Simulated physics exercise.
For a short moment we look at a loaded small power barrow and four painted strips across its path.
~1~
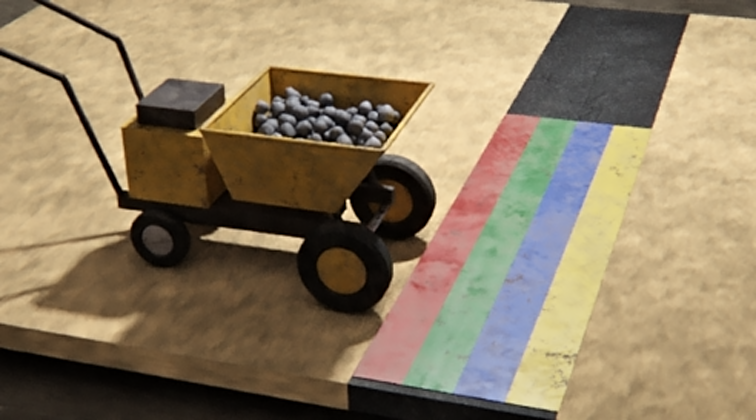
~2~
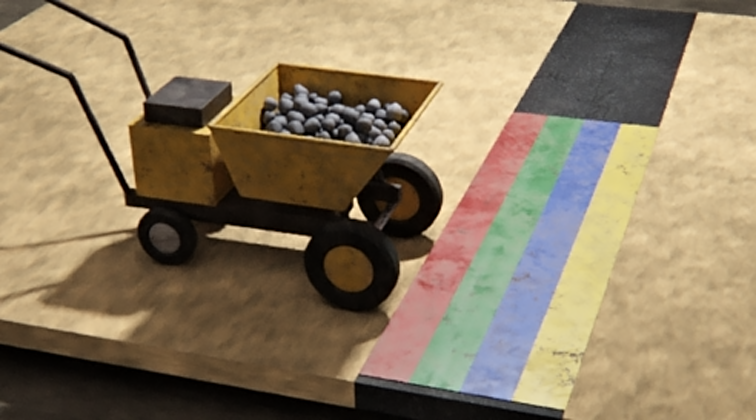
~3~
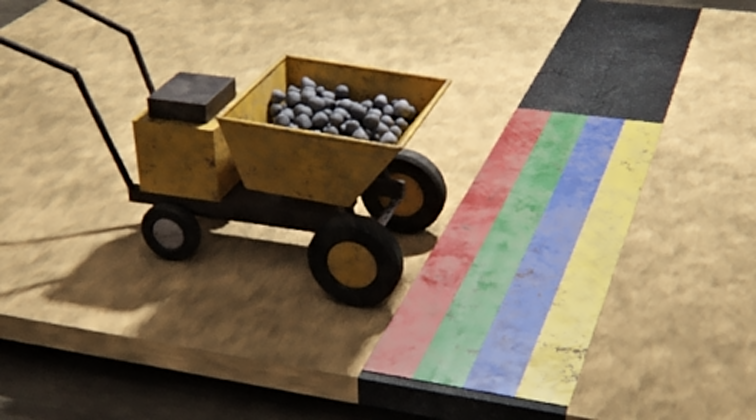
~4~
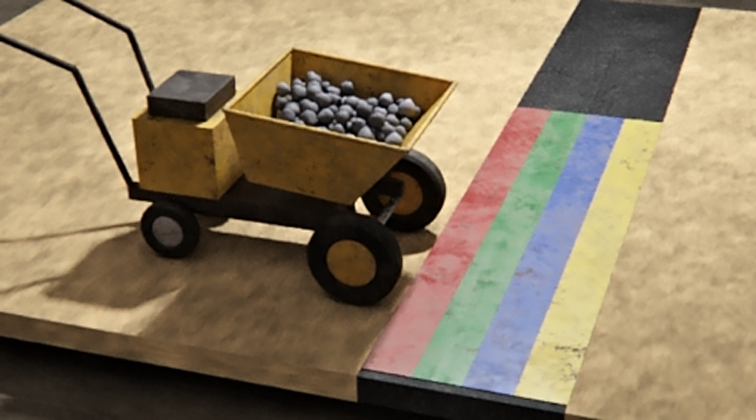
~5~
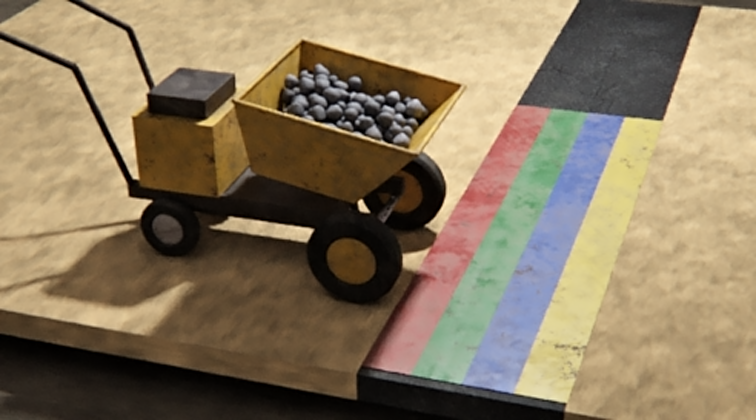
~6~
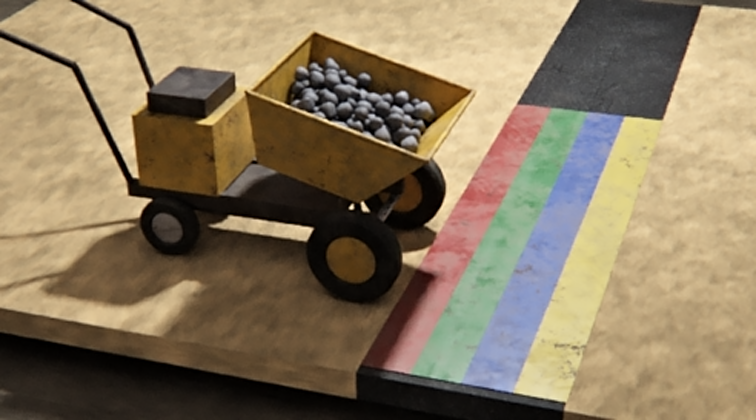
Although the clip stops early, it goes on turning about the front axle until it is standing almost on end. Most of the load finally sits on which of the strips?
It sits mostly on the blue strip.
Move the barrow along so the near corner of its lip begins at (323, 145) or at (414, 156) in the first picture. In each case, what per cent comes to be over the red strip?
It comes out near 10 in a hundred for the first and near 0 in a hundred for the second.
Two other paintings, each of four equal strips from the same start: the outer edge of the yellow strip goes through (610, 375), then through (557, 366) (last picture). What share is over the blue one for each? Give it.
First 40 in a hundred, then 20 in a hundred.
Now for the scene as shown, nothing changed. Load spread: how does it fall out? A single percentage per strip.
Approximate shares - red strip 0, green strip 0, blue strip 35, yellow strip 20.
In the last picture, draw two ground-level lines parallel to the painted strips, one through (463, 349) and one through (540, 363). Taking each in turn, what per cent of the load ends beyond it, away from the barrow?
Near 70 % and 20 %.
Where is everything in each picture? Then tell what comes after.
Lip of the skip at (382, 152), level; top of the load at (314, 137), round cobbles; red strip at (396, 345); green strip at (445, 353); blue strip at (494, 361); yellow strip at (545, 369), in the first picture.
Lip of the skip at (391, 151), level; top of the load at (323, 135), in the second picture.
Lip of the skip at (399, 149), tipped barely; top of the load at (312, 122), in the third picture.
Lip of the skip at (406, 151), tipped a little; top of the load at (317, 117), in the fourth picture.
Lip of the skip at (416, 155), tipped a little; top of the load at (315, 101), in the fifth picture.
Lip of the skip at (426, 162), tipped clearly; top of the load at (315, 105); red strip at (405, 334); green strip at (453, 343); blue strip at (503, 351); yellow strip at (554, 360), in the sixth picture.
Soon after the last picture, skip tipped steeply; all in the skip.
A little later, skip tipped right over; most in the skip; a small part over the blue strip; a stray few over the yellow strip.
Later still, skip tipped right over; about a third in the skip; a stray few over the green strip; about a third over the blue strip; about a quarter over the yellow strip; a small part off the paint.
At rest, skip tipped right over; about a third in the skip; none over the red strip; a stray few over the green strip; about a third over the blue strip; about a quarter over the yellow strip; a small part off the paint.
